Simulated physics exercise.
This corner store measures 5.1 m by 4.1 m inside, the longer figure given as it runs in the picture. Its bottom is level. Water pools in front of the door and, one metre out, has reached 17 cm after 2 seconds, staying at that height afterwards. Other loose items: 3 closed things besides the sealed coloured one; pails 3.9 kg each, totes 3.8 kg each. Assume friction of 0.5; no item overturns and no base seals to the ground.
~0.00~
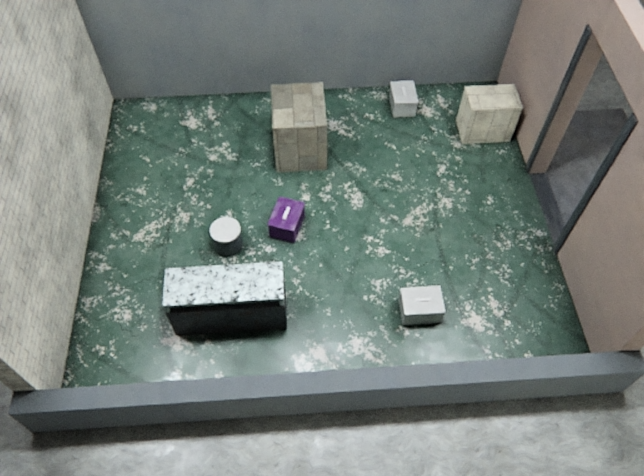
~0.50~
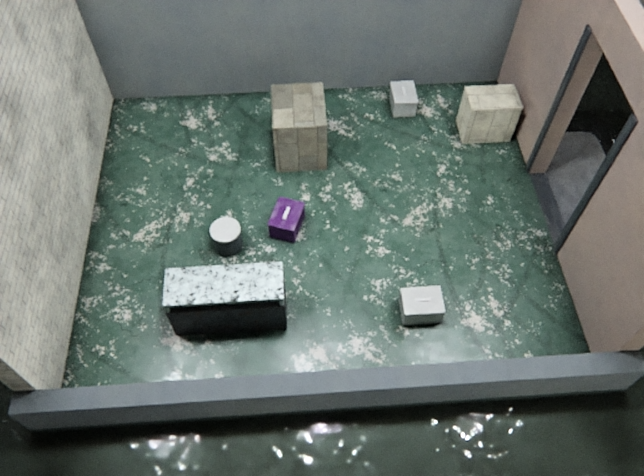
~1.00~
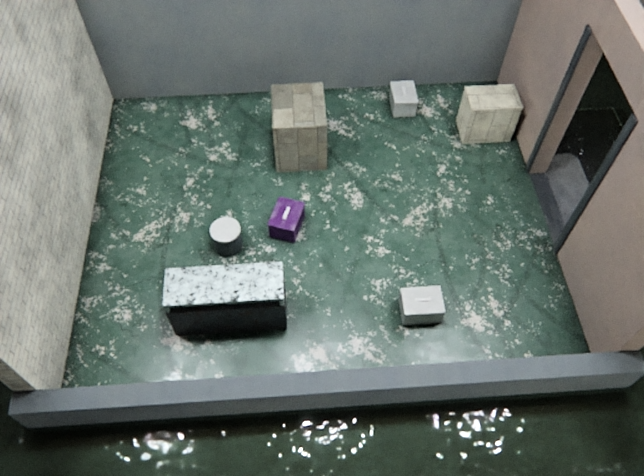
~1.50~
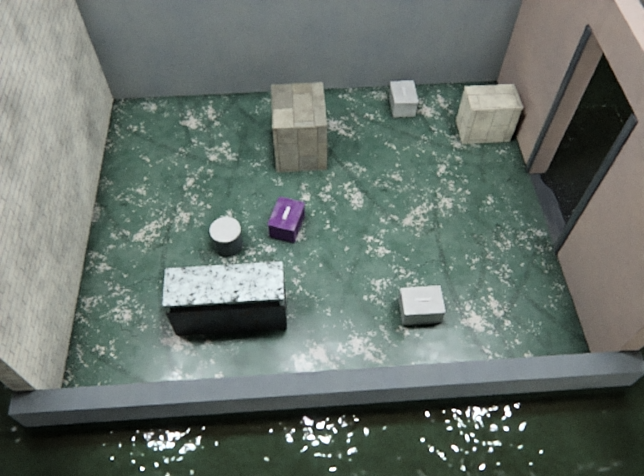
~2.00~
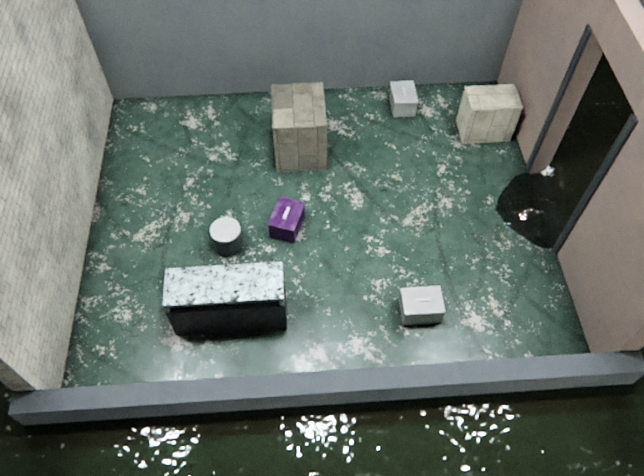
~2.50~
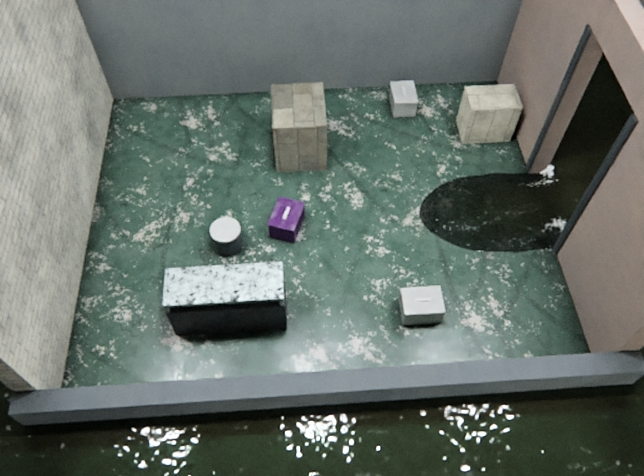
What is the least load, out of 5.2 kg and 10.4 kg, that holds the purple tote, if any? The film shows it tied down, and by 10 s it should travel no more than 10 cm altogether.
The least is 10.4 kg.
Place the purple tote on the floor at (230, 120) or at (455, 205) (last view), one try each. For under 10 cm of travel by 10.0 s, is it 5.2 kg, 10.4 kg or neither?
In order, both loads succeed and no load succeeds.
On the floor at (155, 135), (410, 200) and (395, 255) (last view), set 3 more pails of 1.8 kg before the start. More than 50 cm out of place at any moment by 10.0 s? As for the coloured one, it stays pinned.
Listed in turn, they go beneath the bar, over the bar, over the bar.
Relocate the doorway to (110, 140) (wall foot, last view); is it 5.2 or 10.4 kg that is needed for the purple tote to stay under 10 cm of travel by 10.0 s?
The answer is that only the greater mass suffices.
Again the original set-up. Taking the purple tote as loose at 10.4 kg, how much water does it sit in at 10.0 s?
Close to 5 cm deep.
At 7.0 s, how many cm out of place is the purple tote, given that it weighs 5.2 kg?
I'd put it at roughly 60 cm.
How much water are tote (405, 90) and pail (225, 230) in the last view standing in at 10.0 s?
I'd estimate 3 cm for the first and 3 cm for the second.
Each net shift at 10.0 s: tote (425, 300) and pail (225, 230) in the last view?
They sit 140 cm and 0 cm away, in the order given.
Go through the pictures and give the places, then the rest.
The first frame shows the purple tote at (286, 213) rests on the ground; water covers 0.0 m2; 0 of 4 have shifted.
The second frame shows the purple tote at (286, 213), on the bottom; water covers 0.0 m2; 0 of 4 have shifted.
The third frame shows the purple tote at (286, 213) rests on the ground; 0.0 m2 under water; 0 of 4 have shifted.
The fourth frame shows the purple tote at (286, 213), on the bottom; 0.0 m2 under water; 0 of 4 have shifted.
The fifth frame shows the purple tote at (286, 213) rests on the ground; 0.3 m2 under water; 0 of 4 have shifted.
The sixth frame shows the purple tote at (286, 213), on the bottom; 1.2 m2 under water; 0 of 4 have shifted.
After 3.5 s the purple tote would be 0 cm from its start with 5.2 kg and 0 cm from its start with 10.4 kg; 0 cm of water round it then.
After 4.5 s the purple tote would be 27 cm from its start with 5.2 kg and 0 cm from its start with 10.4 kg; 4 cm of water round it then.
After 7.0 s the purple tote would be 60 cm from its start with 5.2 kg and 0 cm from its start with 10.4 kg; 4 cm of water round it then.
After 10.0 s the purple tote would be 144 cm from its start with 5.2 kg and 0 cm from its start with 10.4 kg; 5 cm of water round it then.
